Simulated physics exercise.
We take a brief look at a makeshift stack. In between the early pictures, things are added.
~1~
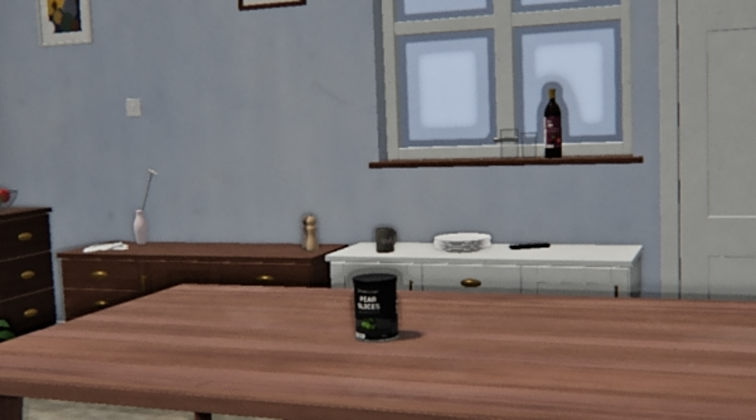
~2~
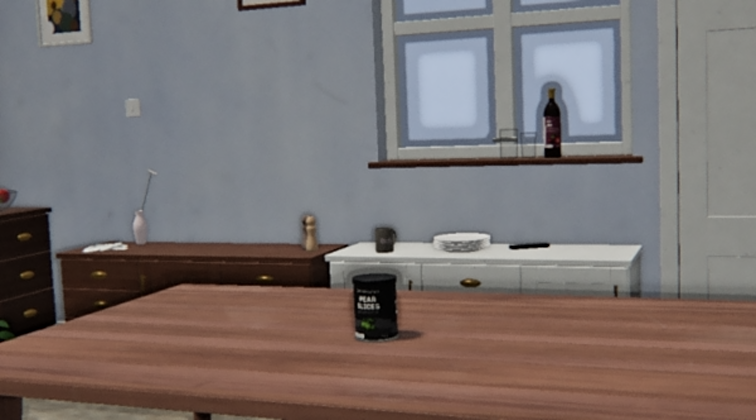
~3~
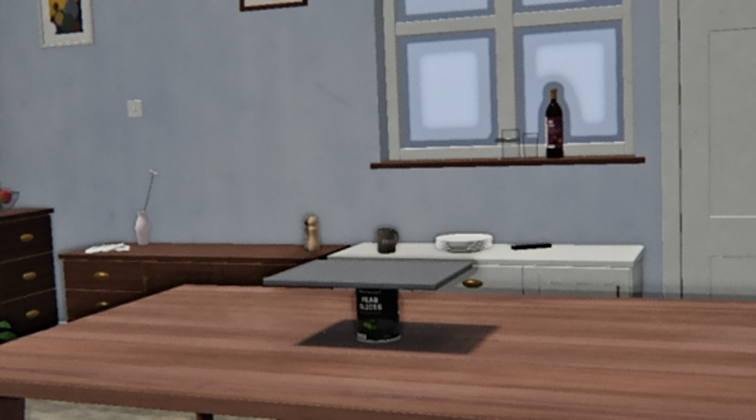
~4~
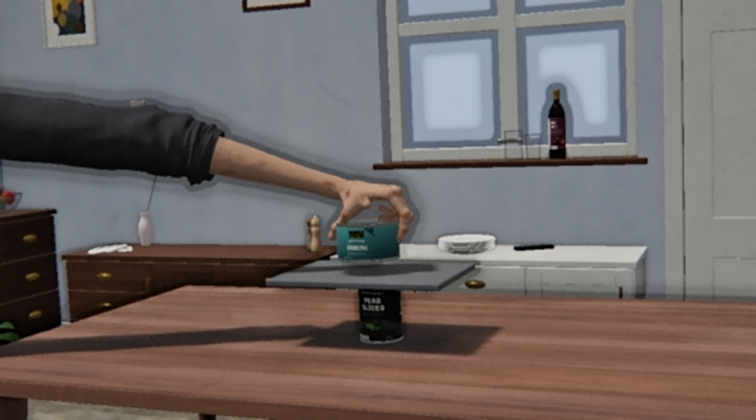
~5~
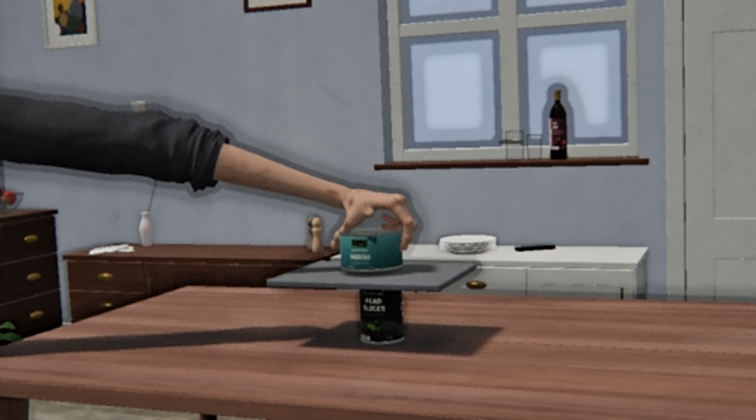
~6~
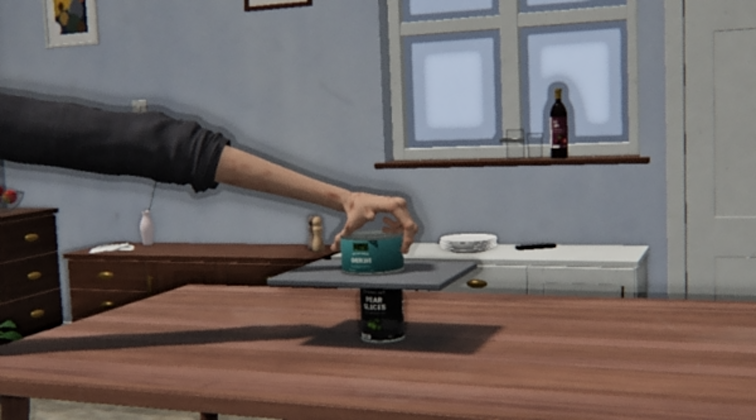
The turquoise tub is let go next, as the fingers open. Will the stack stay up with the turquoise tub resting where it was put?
Yes.
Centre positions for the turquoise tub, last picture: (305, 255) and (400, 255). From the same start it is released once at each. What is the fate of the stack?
Result one: The stack falls. Result two: The stack stands.
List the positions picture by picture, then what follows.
In the first frame, the last thing is not in view yet; black tin (376, 307).
In the second frame, the last thing is not in view yet; black tin (376, 307).
In the third frame, the last thing is not in view yet; black tin (378, 308).
In the fourth frame, still above its spot; turquoise tub (368, 240); black tin (380, 309).
In the fifth frame, still above its spot; turquoise tub (371, 248); black tin (381, 309).
In the sixth frame, set down, still held; turquoise tub (372, 252); black tin (382, 308).
Then, 0.80 s past the last view, nothing moves.
Then, 1.70 s past the last view, turquoise tub resting near (372, 253).
Finally, all 3 still in place. Final places as the last picture's camera would see them, turquoise tub near (372, 253). The stack stays up.
